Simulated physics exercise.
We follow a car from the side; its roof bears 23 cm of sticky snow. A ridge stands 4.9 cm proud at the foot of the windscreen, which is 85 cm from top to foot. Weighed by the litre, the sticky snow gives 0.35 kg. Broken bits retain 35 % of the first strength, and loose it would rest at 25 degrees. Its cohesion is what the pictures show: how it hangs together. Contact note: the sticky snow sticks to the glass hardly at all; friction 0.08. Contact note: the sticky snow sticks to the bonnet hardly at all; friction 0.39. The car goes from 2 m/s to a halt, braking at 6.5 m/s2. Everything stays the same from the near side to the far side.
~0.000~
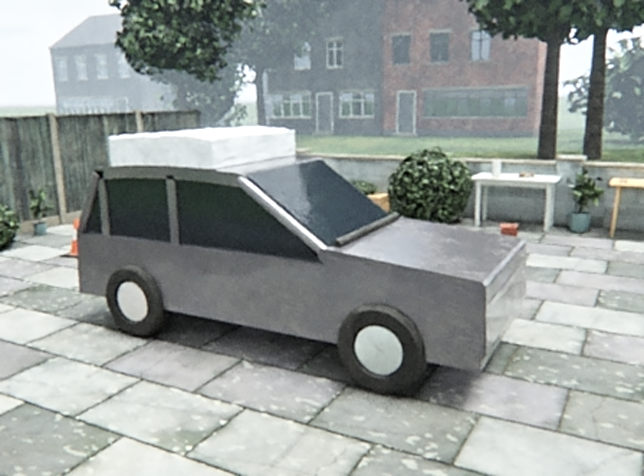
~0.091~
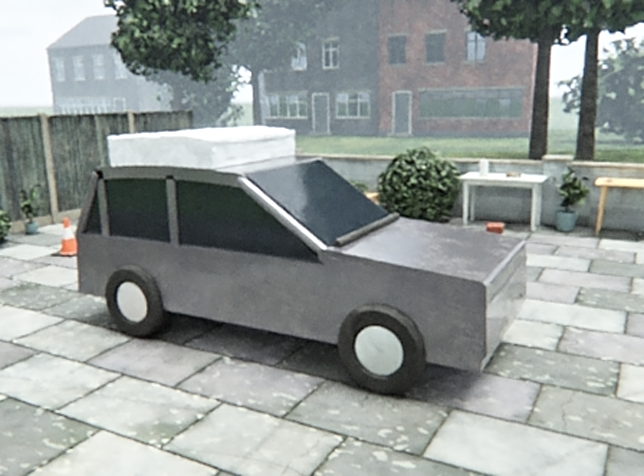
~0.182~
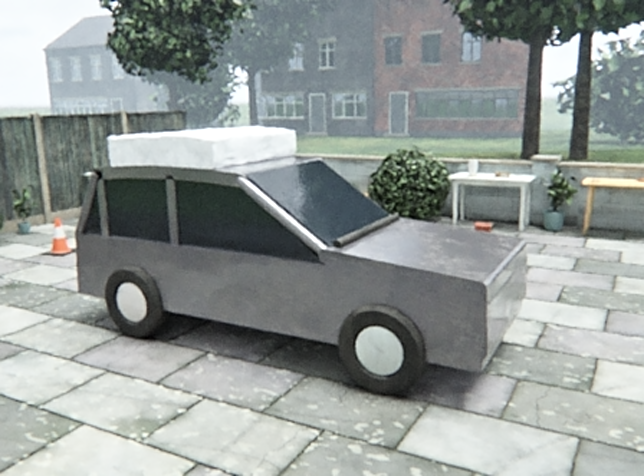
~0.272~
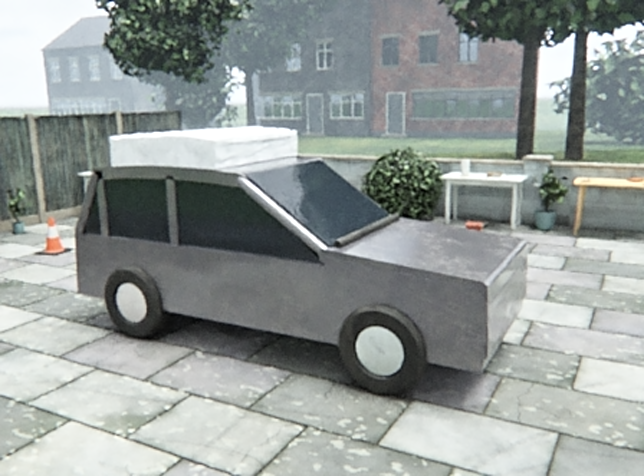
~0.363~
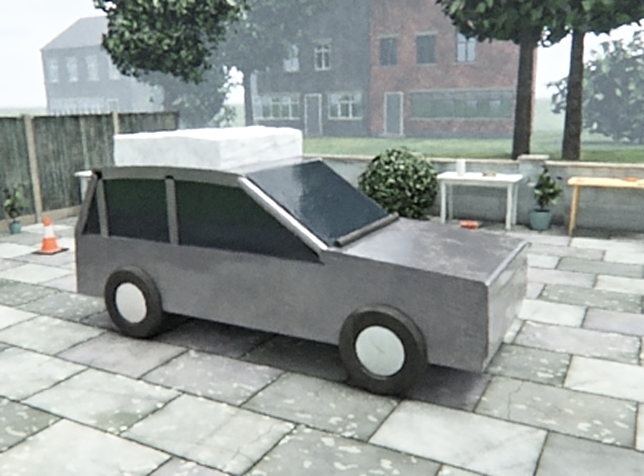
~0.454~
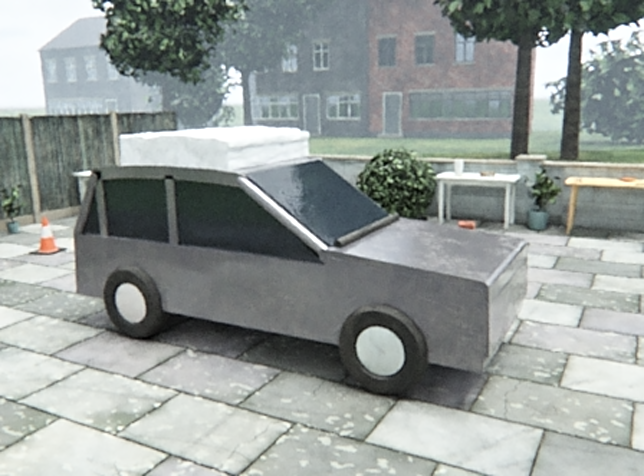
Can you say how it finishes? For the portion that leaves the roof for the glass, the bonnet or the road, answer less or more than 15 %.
The answer is less.
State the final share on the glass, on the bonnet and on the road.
7 % on the glass, 0 % on the bonnet, 0 % on the road.
By 0.75 s, 95 % of the snow is on the roof, 5 % on the glass, none on the bonnet and none has gone off the nose.
By 1.10 s, 93 % of the snow is on the roof, 7 % on the glass, none on the bonnet and none has gone off the nose.
By 1.46 s, 93 % of the snow is on the roof, 7 % on the glass, none on the bonnet and none has gone off the nose.
By 1.81 s, 93 % of the snow is on the roof, 7 % on the glass, none on the bonnet and none has gone off the nose.
By 1.91 s, at the end, 93 % of the snow is on the roof, 7 % on the glass, none on the bonnet and none has gone off the nose.
